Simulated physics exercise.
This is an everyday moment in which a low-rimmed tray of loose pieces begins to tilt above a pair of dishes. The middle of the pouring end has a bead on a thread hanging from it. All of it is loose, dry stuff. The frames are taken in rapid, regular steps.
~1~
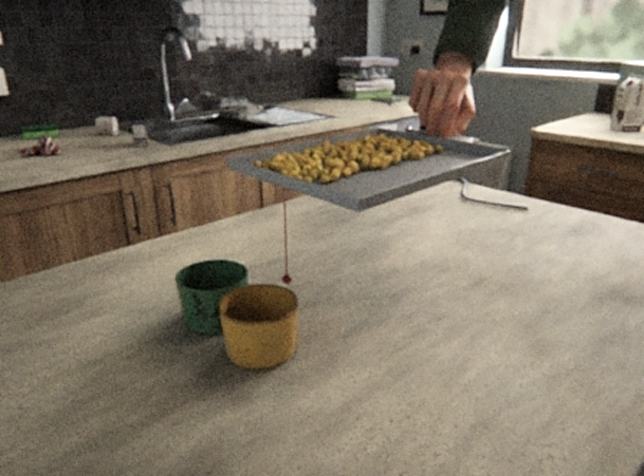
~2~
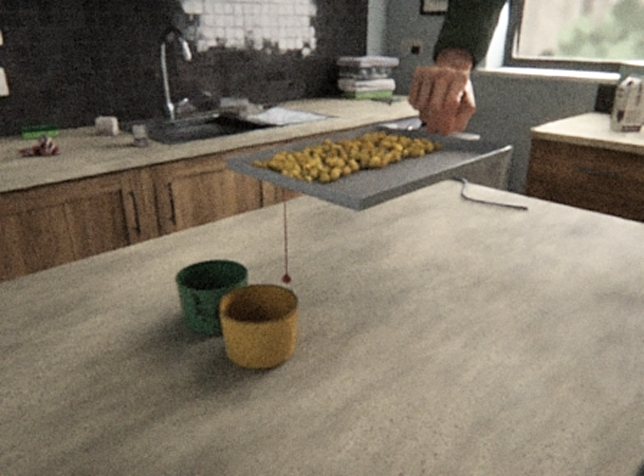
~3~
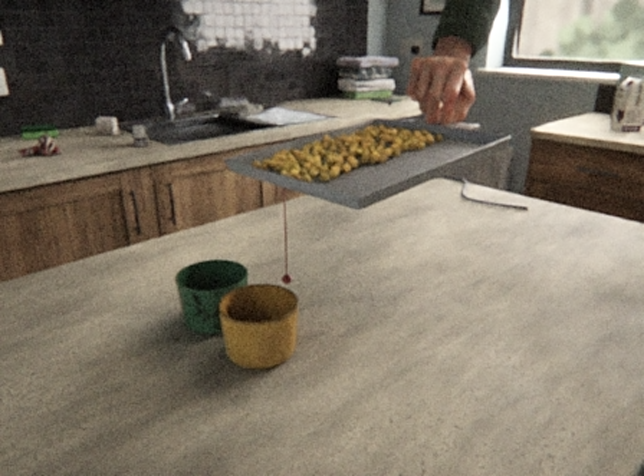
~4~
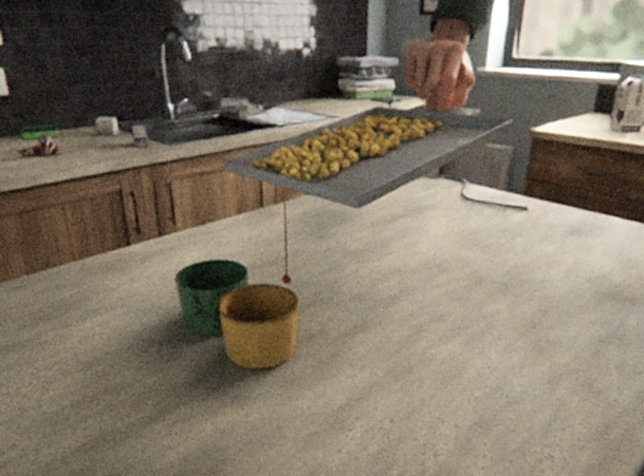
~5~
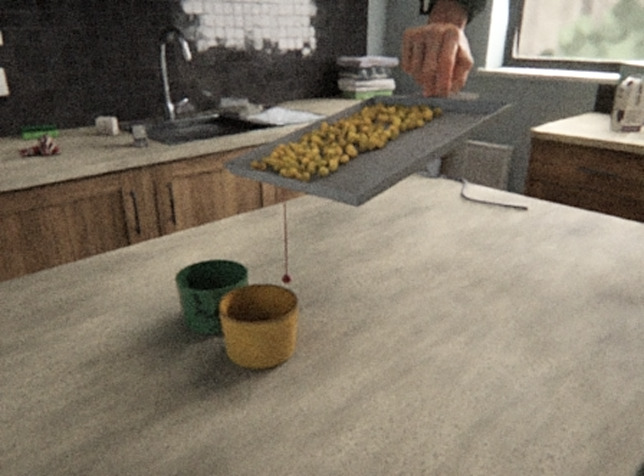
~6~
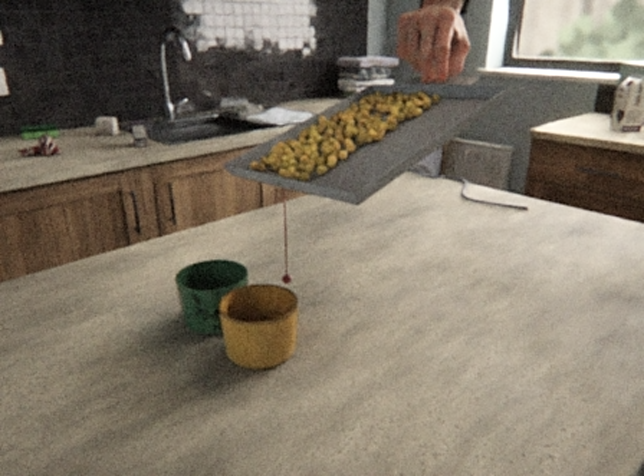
A hand gradually tilts a gray tray of yellow puffed balls above two dishes.
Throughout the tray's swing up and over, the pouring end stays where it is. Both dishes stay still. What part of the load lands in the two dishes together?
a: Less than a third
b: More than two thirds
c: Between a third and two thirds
More than two thirds (b).
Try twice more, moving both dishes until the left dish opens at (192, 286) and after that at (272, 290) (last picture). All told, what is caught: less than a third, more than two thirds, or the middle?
For the first try it's in the middle band, and for the second it's under a third.
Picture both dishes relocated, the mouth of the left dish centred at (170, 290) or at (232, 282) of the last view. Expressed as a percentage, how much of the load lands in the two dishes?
You'd get near 20 per cent and afterwards near 60 per cent.
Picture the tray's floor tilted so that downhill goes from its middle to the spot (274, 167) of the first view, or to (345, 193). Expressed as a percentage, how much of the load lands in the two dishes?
0 %, give or take, and then 10 %.
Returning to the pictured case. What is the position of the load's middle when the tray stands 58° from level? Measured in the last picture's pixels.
Near (271, 140).
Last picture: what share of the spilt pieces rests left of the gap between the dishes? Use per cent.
About 60 percent.
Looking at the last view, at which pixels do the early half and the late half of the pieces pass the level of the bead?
Half one: (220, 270), half two: (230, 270).
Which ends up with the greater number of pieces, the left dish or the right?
Noted: The left-placed one ends with more.
Soon, tray tipped steeply; nearly all on the tray; a stray few in the air.
A while on, tray tipped right over; about two thirds on the tray; a stray few in the right dish; a small part in the left dish; a stray few outside both; about a quarter in the air.
Towards the end, tray tipped past a quarter turn; about a quarter in the right dish; about half in the left dish; about a quarter outside both; a stray few in the air.
Finally, tray tipped past a quarter turn; about a quarter in the right dish; about half in the left dish; about a quarter outside both; a stray few in the air.
